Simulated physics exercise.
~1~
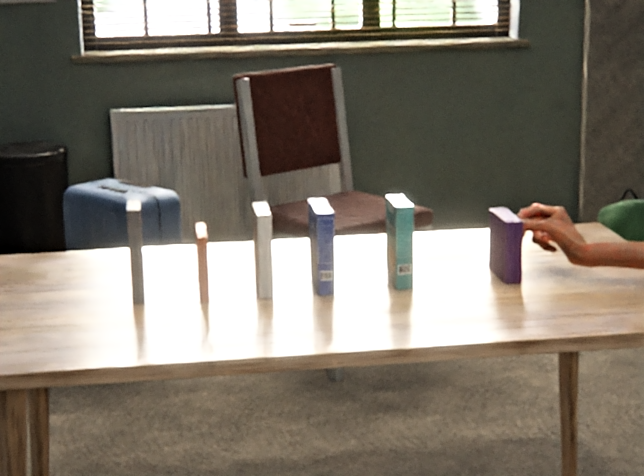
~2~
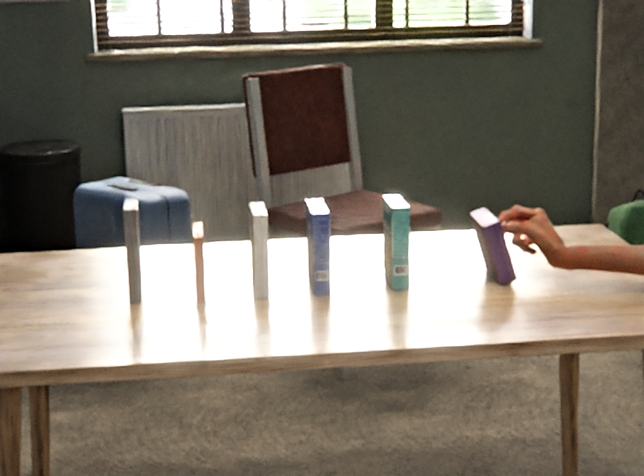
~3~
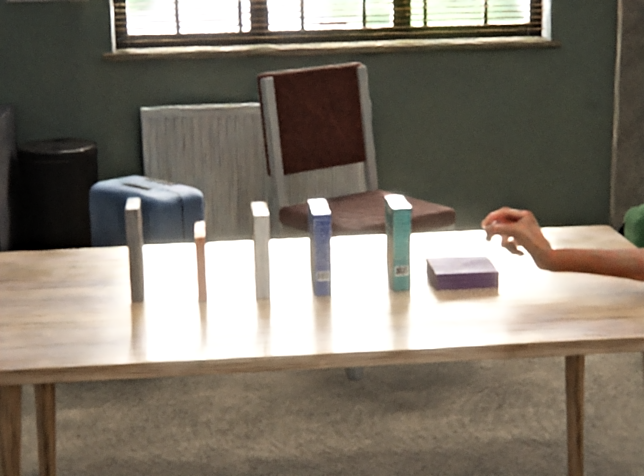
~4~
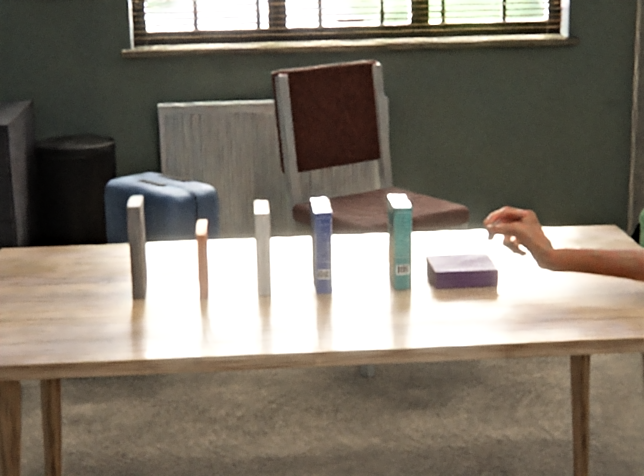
A hand tips the purple block left onto its side, leaving five upright objects standing.
